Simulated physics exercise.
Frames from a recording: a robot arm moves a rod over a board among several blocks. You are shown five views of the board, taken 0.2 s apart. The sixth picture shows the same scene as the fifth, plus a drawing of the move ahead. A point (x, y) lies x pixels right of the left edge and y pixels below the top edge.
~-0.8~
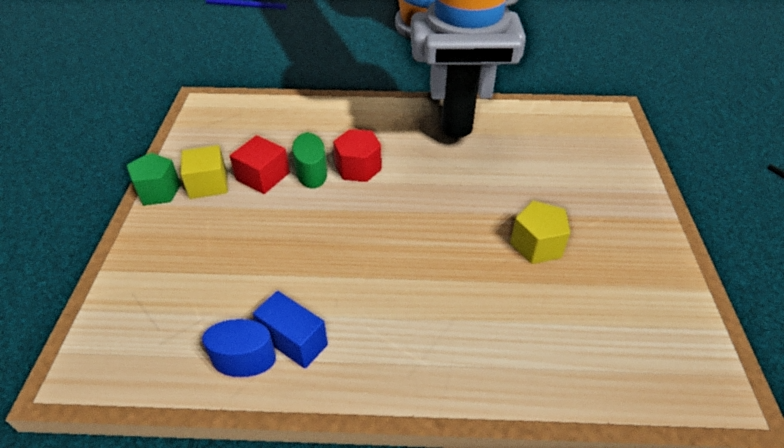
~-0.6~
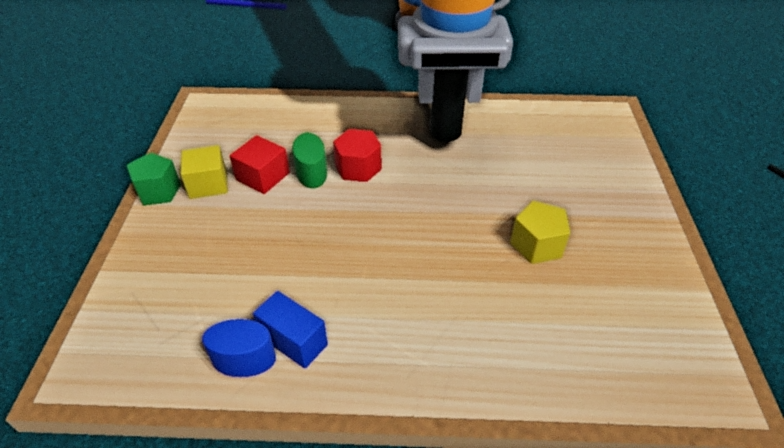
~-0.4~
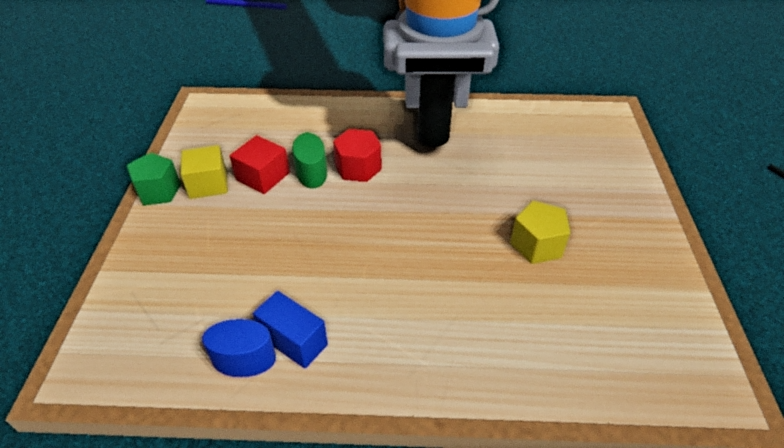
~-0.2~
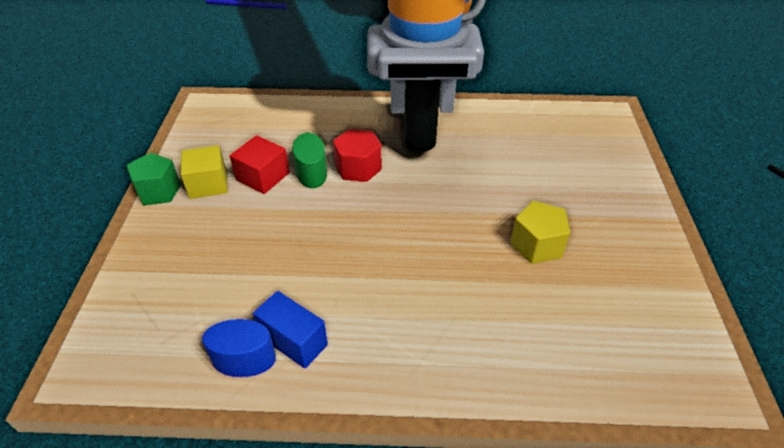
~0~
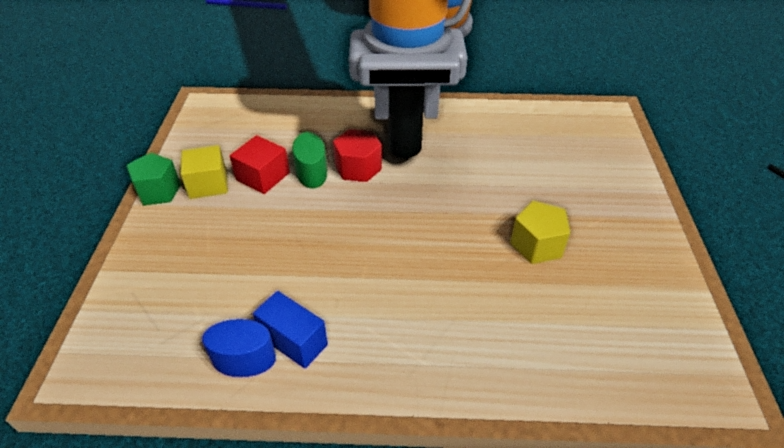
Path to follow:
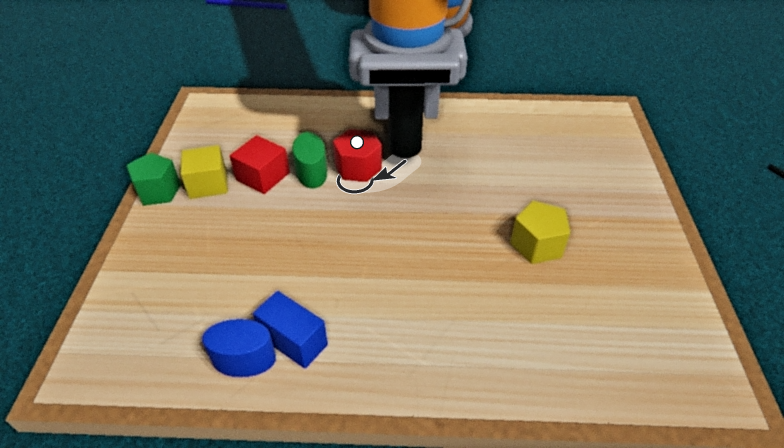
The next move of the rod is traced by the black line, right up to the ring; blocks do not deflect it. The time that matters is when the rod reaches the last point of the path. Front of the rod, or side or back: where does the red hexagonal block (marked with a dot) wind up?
Still in front.
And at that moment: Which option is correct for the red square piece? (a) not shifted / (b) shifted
b
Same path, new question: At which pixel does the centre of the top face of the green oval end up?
When the path ends, it will be at (283, 139).
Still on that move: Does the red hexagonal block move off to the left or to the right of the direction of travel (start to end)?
Right-hand side.
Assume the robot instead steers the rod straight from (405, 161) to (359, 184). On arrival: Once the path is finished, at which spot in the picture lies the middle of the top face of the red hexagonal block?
The middle of its top is at (320, 151).
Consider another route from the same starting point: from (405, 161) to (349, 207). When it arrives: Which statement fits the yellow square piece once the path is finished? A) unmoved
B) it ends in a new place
My answer is option A.
Drawn move, from (405, 161) over (392, 171) and (376, 180) to (355, 180); the dot is on the red hexagonal block.
The first path, step by step. Halfway along, rod (384, 164); red hexagonal block (346, 145), turned 25° clockwise.
At the end, rod (354, 167); red square piece (244, 148), turned 35° anticlockwise; green oval (283, 139), turned 30° clockwise; red hexagonal block (318, 145), turned 40° clockwise.
